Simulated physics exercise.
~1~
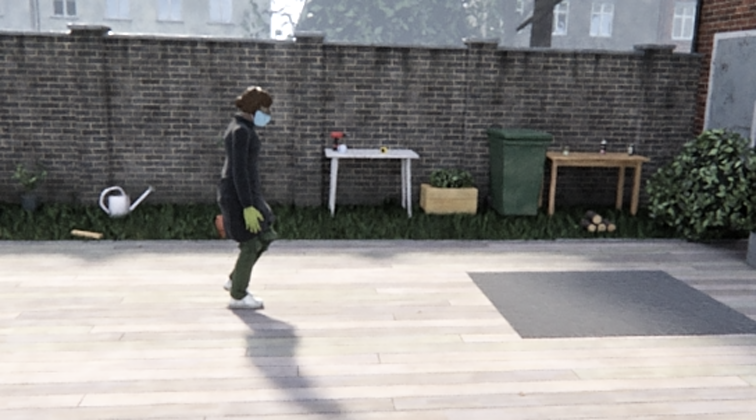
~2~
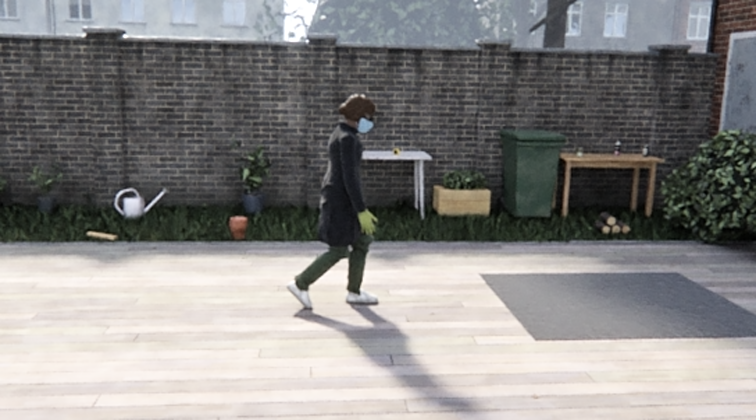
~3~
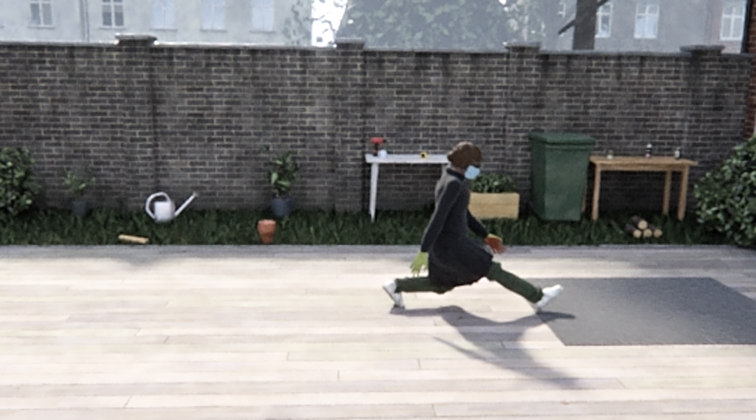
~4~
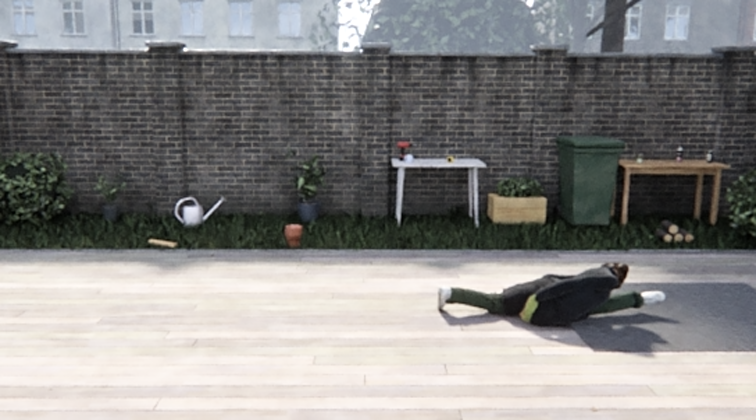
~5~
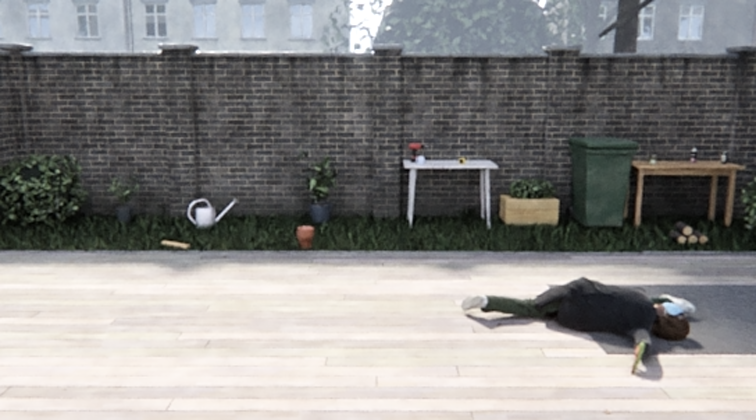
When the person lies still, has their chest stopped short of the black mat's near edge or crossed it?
The person's chest crosses the near edge of the black mat, with the legs trailing back over the pale boards.
